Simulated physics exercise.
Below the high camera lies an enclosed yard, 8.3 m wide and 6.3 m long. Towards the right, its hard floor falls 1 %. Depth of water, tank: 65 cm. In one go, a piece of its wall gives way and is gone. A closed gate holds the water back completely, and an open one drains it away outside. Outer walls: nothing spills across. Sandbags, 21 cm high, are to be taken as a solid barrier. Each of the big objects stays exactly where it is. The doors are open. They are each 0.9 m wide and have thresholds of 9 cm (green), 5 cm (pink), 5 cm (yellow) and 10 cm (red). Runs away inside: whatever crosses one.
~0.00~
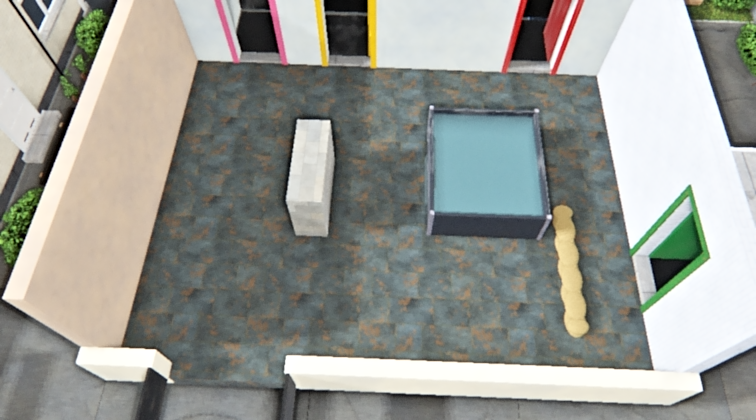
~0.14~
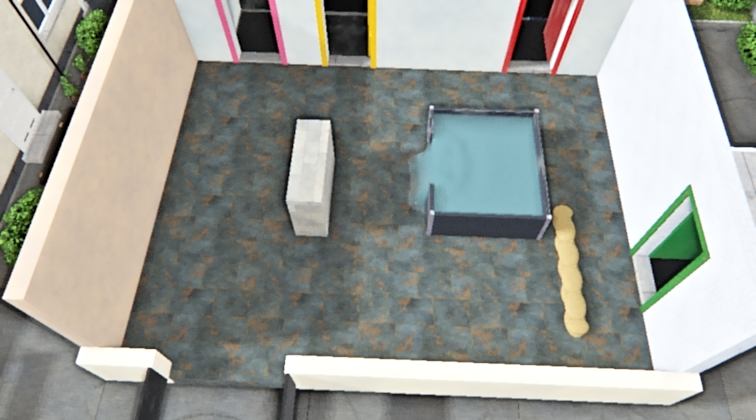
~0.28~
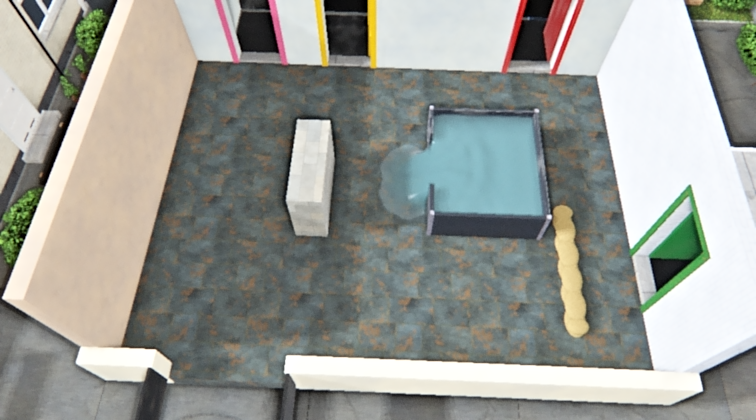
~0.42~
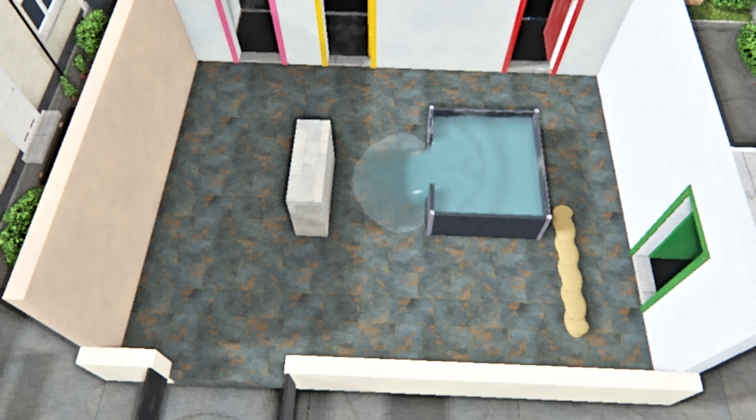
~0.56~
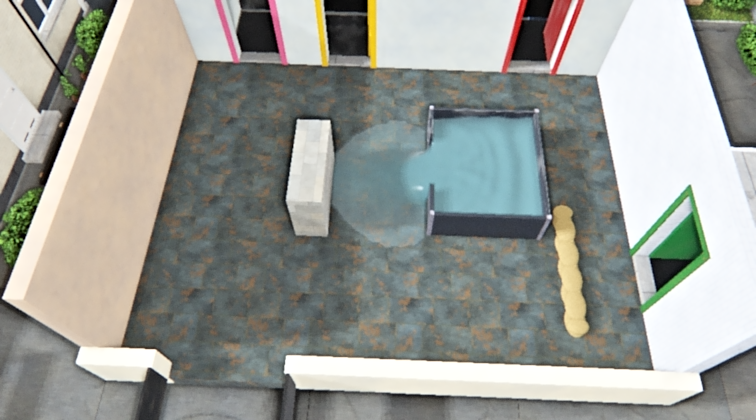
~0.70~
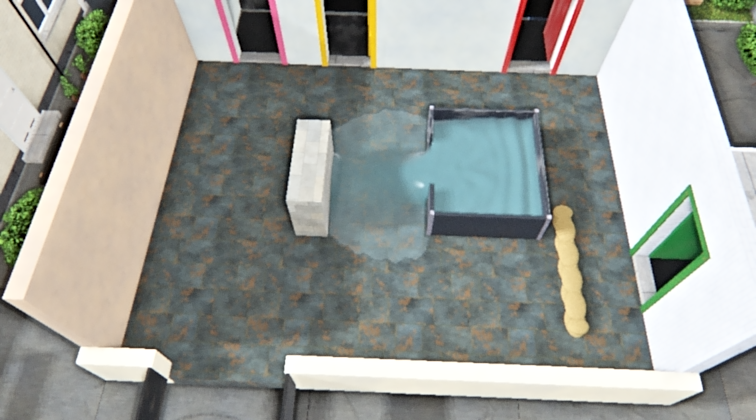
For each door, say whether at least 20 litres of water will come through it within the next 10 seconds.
Door by door: The green door lets through less than 20 litres; the pink door lets through 20 litres or more; the yellow door lets through 20 litres or more; the red door lets through less than 20 litres.
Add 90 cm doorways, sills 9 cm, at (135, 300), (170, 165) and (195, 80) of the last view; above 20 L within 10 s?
Well, the first is on the low side, the second is on the low side, and the third is on the high side.
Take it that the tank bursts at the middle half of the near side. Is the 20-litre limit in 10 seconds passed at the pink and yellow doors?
At the pink door the limit is not exceeded; at the yellow door it is not exceeded.
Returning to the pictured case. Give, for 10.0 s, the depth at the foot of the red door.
Depth: Approx. 1.5 cm.
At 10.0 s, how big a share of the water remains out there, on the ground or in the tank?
Near 80 in a hundred is still there.
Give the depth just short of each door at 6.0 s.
Depth readings (cm): Green = 2; pink = 10; yellow = 10; red = 0.
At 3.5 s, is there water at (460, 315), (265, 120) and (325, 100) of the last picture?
Listed in turn: Swamped / swamped / swamped.
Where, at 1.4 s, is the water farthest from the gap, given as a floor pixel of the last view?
I'd put it close to (239, 116).
After 1.4 s water covers 15 % of the floor and is deepest (39 cm) near (333, 182); green door not reached, pink door not reached, yellow door not reached, red door not reached.
After 2.2 s water covers 35 % of the floor and is deepest (32 cm) near (343, 182); green door not reached, pink door 13 cm at the sill, 5 L in, yellow door 6 cm at the sill, 0 L in, red door not reached.
After 3.5 s water covers 40 % of the floor and is deepest (24 cm) near (197, 66); green door not reached, pink door 10 cm at the sill, 40 L in, yellow door 12 cm at the sill, 24 L in, red door not reached.
After 6.0 s water covers 70 % of the floor and is deepest (14 cm) near (342, 190); green door 2 cm at the sill, 0 L in, pink door 10 cm at the sill, 76 L in, yellow door 10 cm at the sill, 86 L in, red door not reached.
After 10.0 s water covers 95 % of the floor and is deepest (8 cm) near (642, 383); green door 4 cm at the sill, 0 L in, pink door 5 cm at the sill, 96 L in, yellow door 6 cm at the sill, 112 L in, red door 2 cm at the sill, 0 L in.
